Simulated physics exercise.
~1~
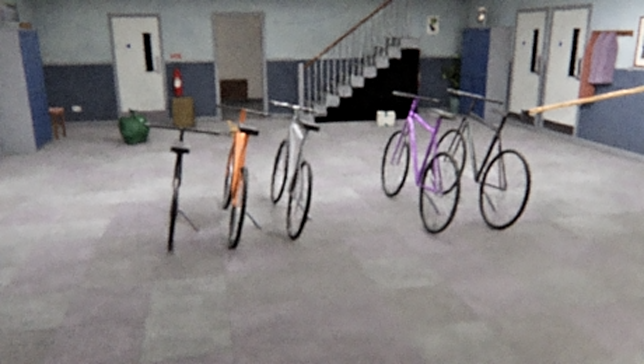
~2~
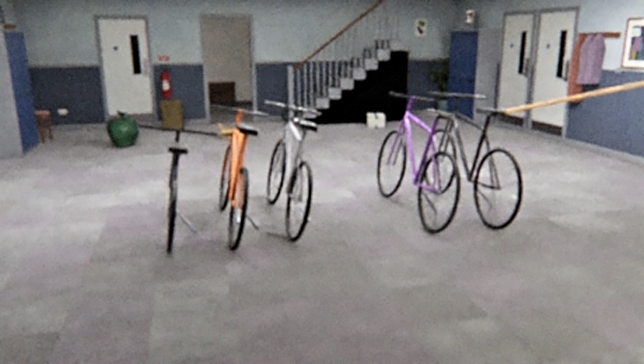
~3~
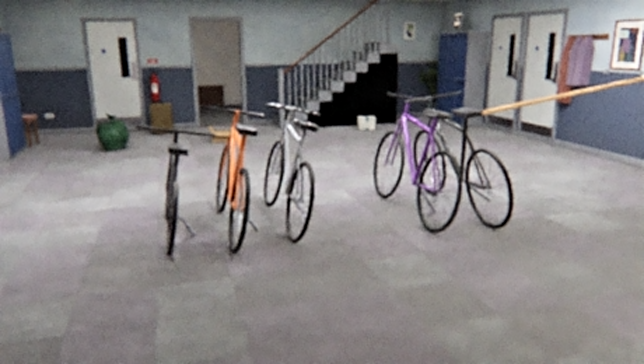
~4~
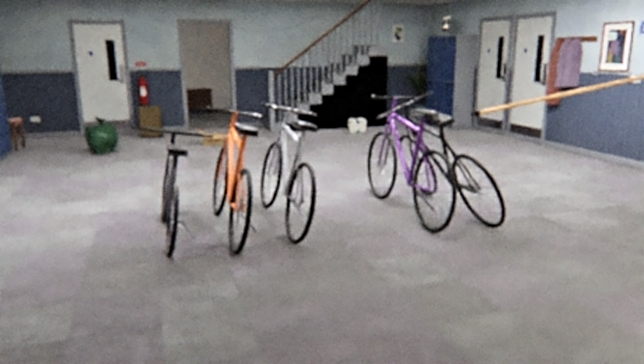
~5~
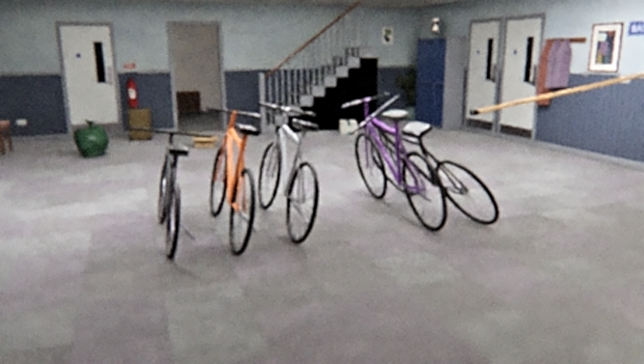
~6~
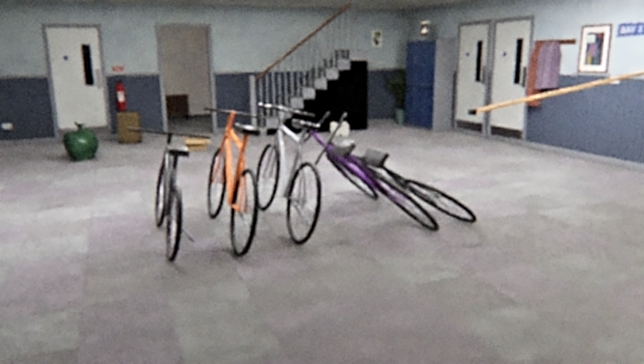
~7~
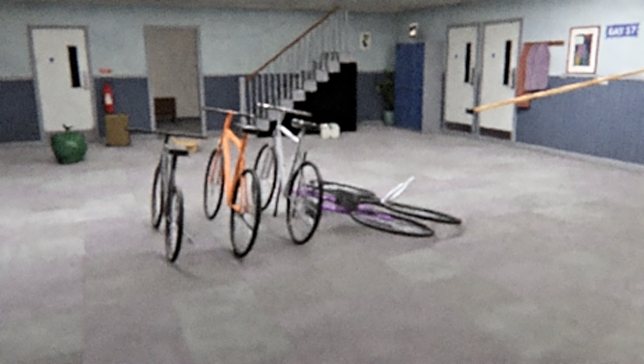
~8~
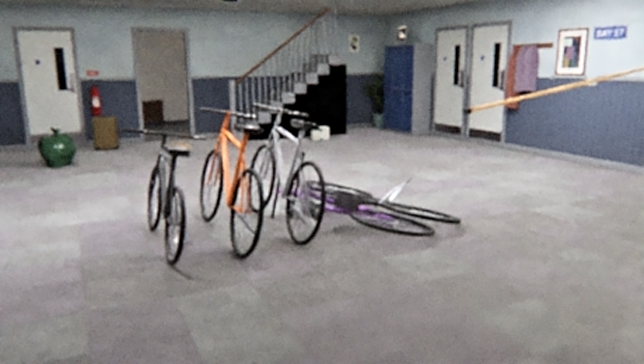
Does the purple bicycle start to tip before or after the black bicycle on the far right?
The purple bicycle starts to tip after the black one on the far right, which is already leaning over by then.
In a hall, a pole tips a black bicycle, toppling the purple one; three stay upright.
